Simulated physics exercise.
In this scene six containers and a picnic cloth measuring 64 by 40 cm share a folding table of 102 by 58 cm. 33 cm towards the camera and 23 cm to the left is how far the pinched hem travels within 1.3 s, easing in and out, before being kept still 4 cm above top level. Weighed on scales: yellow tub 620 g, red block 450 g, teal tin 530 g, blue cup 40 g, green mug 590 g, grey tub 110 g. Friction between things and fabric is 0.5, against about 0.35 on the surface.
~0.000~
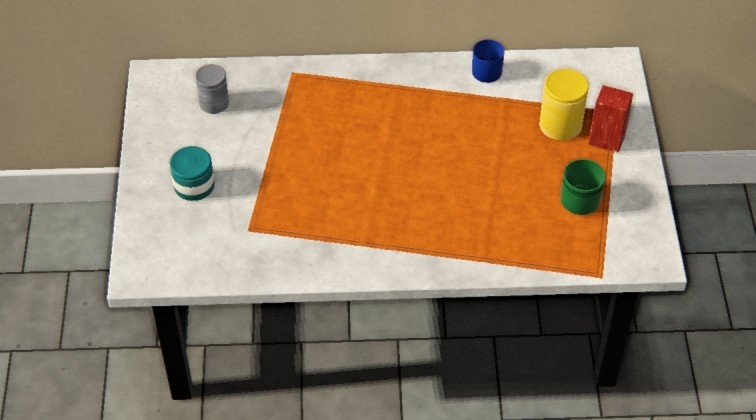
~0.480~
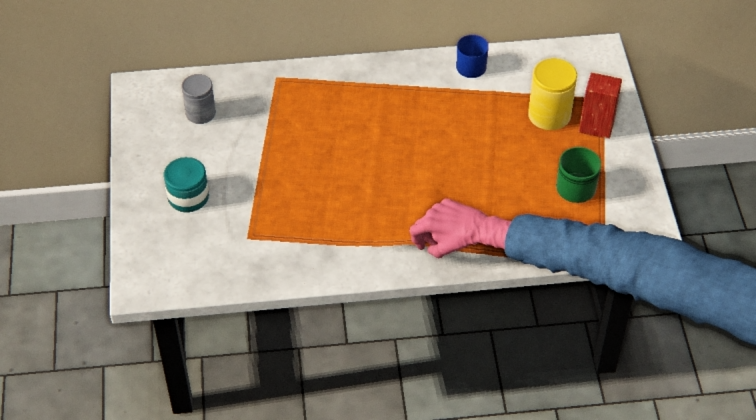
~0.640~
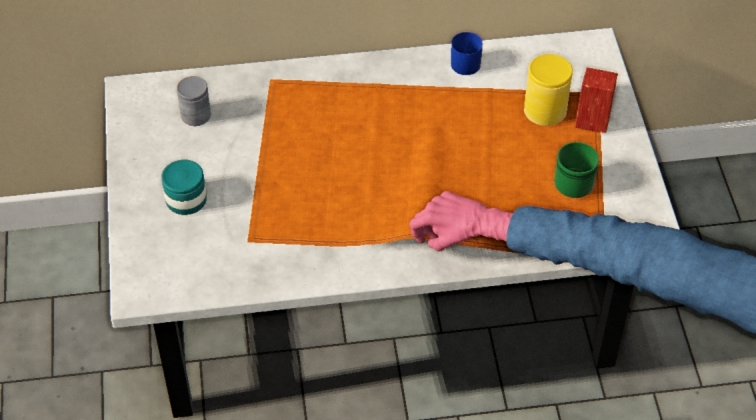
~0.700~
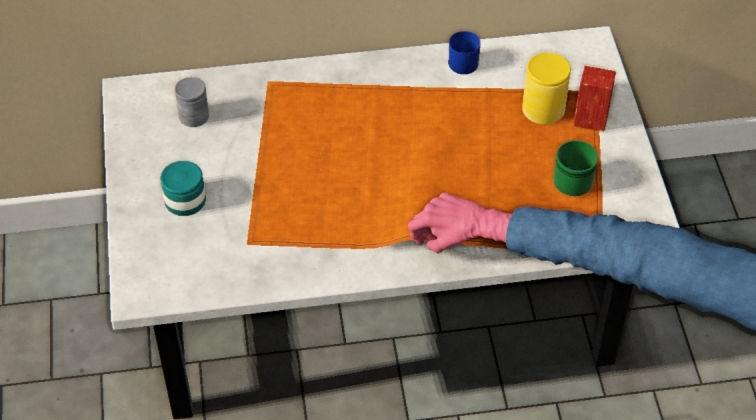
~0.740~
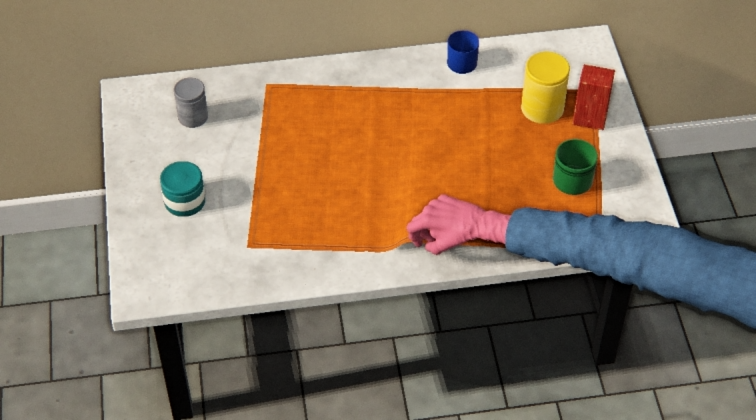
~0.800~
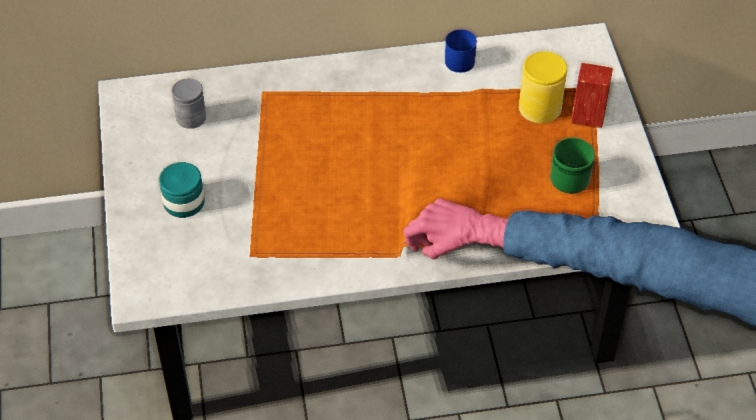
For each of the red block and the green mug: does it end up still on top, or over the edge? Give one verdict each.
In order: I'd bet the red block never leaves the surface. I'd bet the green mug leaves the surface.
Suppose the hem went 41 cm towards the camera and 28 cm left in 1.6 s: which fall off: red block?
Outcome: Red block leaves the top.
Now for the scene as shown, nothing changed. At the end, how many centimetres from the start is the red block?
Net displacement - red block 6 cm.
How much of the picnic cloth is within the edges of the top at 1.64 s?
Share within the edges: Approx. 50 %.
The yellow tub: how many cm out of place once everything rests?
For the yellow tub, I get 40 cm from where it started.
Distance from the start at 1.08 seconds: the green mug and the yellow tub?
The green mug is about 10 cm off and the yellow tub about 10 cm.
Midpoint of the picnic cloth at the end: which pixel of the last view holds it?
The middle ends up near pixel (310, 323).
After 1.1 s, 95 % of the picnic cloth is still over the top; green mug 11 cm off its start, red block 5 cm off its start, yellow tub 10 cm off its start.
After 1.4 s, 75 % of the picnic cloth is still over the top; green mug 24 cm off its start, red block 5 cm off its start, yellow tub 23 cm off its start.
After 1.6 s, 50 % of the picnic cloth is still over the top; green mug over the edge, red block 5 cm off its start at (578, 90), yellow tub 35 cm off its start at (431, 180).
After 1.9 s, 35 % of the picnic cloth is still over the top; green mug over the edge, red block 5 cm off its start, yellow tub 40 cm off its start.
After 3.5 s, 35 % of the picnic cloth is still over the top; green mug over the edge, red block 5 cm off its start at (578, 90), yellow tub 40 cm off its start at (421, 198).
